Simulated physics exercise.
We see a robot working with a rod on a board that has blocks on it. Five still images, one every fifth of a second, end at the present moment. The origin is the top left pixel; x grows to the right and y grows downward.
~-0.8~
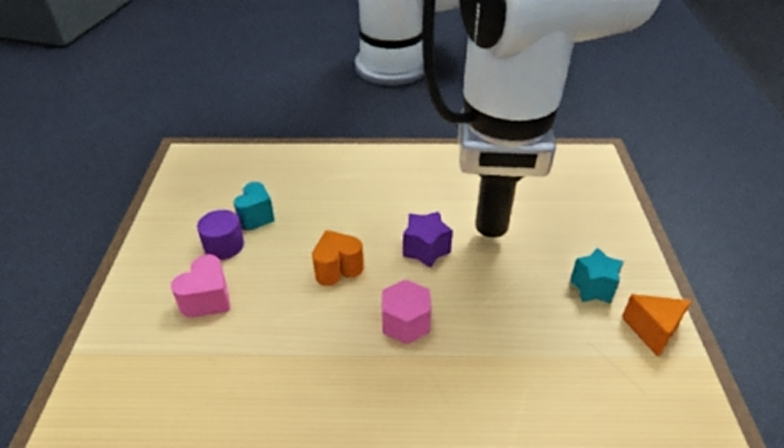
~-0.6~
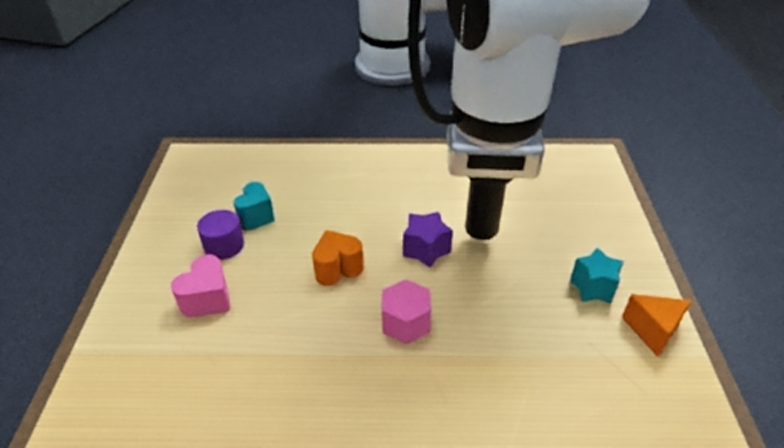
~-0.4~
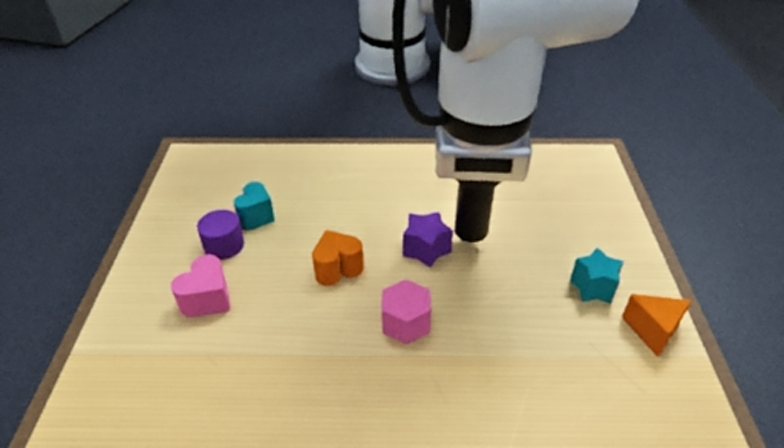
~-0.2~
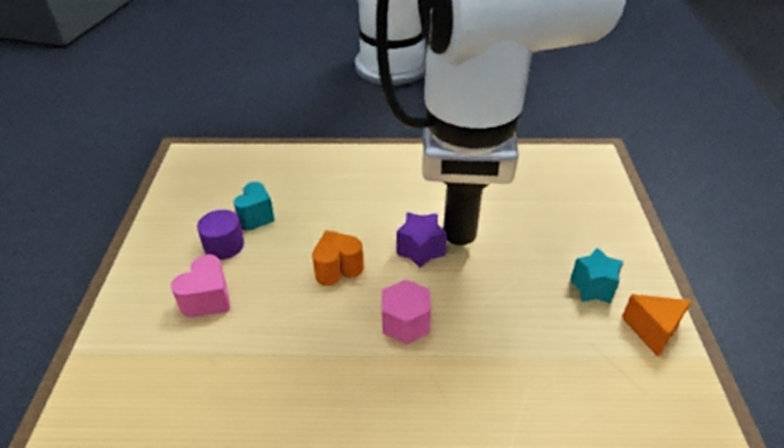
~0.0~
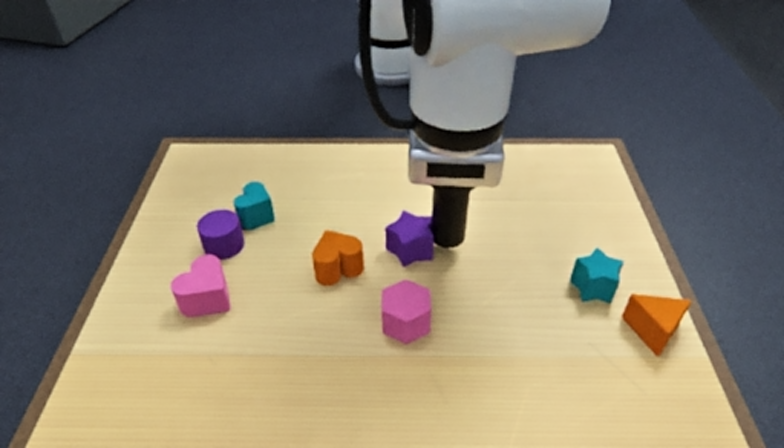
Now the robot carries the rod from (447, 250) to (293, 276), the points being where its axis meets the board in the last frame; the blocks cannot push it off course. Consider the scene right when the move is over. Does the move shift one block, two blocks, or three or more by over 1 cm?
In total, three or more blocks get moved by over 1 cm.
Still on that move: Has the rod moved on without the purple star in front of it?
Going by the path, no.
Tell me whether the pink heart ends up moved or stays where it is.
Once the rod is done, the pink heart is in a new spot.
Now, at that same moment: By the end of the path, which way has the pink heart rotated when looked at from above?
Looking down, my answer is that the pink heart rotates anticlockwise.
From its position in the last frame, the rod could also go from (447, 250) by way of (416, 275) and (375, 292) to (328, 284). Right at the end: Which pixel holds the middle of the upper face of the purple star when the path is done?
The middle of the upper face of the purple star will lie at about (390, 231) in the picture.
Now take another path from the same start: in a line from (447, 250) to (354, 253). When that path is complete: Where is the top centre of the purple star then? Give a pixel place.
Around (314, 233).
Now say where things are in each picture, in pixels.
In the first picture, rod's lower end at (492, 227); pink heart at (200, 276); purple cylinder at (218, 222); orange heart at (336, 245); purple star at (427, 225).
In the second picture, rod at (482, 229); blocks still.
In the third picture, rod at (471, 231); blocks still.
In the fourth picture, rod at (460, 234); purple star at (422, 226).
In the fifth picture, rod at (448, 237); pink heart at (200, 276); purple cylinder at (218, 222); orange heart at (336, 245); purple star at (412, 226).
On the path given first. One third of the way, rod at (395, 244); orange heart at (317, 247); purple star at (359, 231).
Two thirds of the way, rod at (344, 253); orange heart at (263, 251), turned 15° clockwise; purple star at (308, 239).
At the end, rod at (291, 263); pink heart at (180, 278), turned 55° anticlockwise; purple cylinder at (214, 220); orange heart at (211, 251), turned 40° clockwise; purple star at (254, 247), turned 15° clockwise.
